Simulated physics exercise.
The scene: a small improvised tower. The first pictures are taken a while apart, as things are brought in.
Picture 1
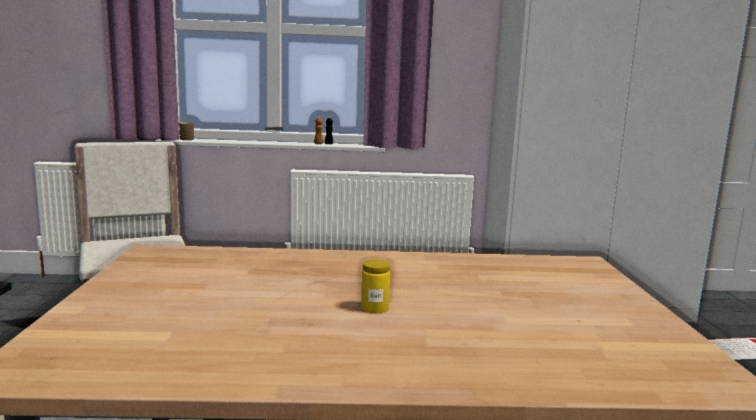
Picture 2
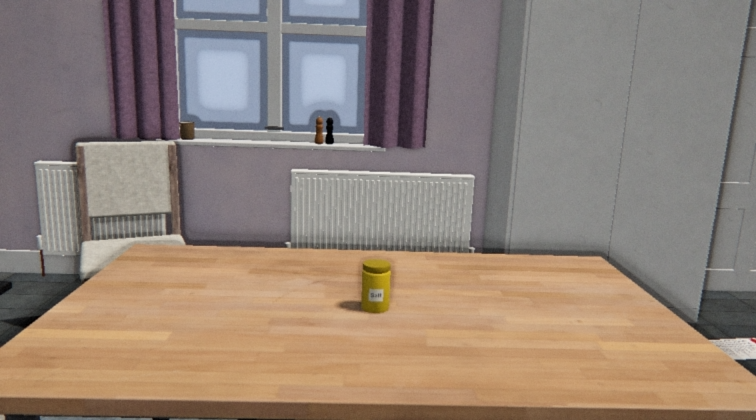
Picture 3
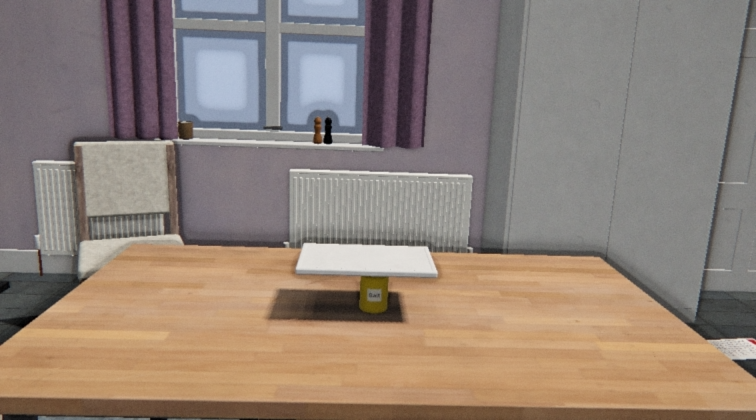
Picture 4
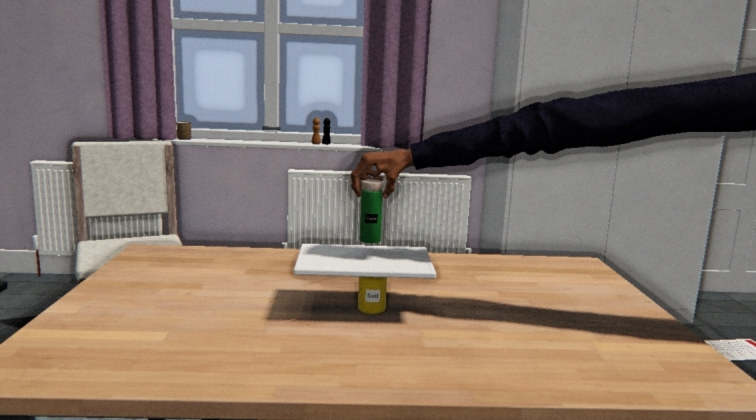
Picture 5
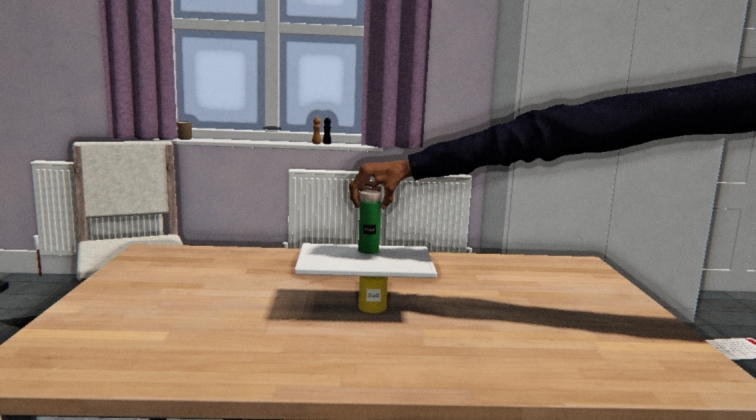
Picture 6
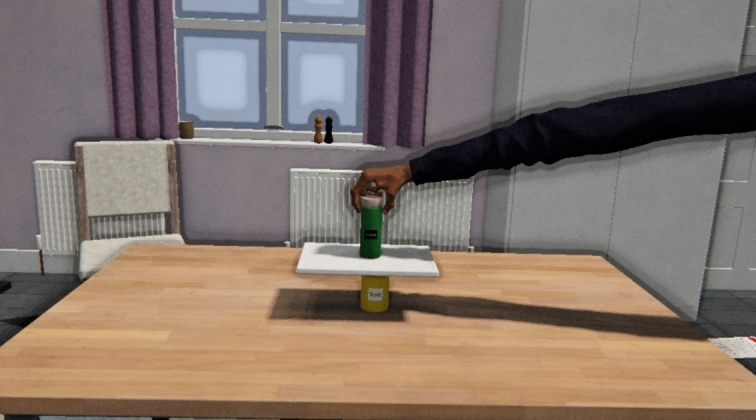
A hand lowering a green shaker onto a white board that has appeared on top of a yellow jar on a wooden table.
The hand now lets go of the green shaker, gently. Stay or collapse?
It keeps its balance.
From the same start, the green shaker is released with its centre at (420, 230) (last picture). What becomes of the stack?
Then it stays up.
Then, 0.80 s past the last view, nothing moves.
Then, 1.70 s past the last view, green shaker resting near (371, 227).
Finally, all 3 still in place. Final places as the last picture's camera would see them, green shaker near (371, 227). The stack holds.
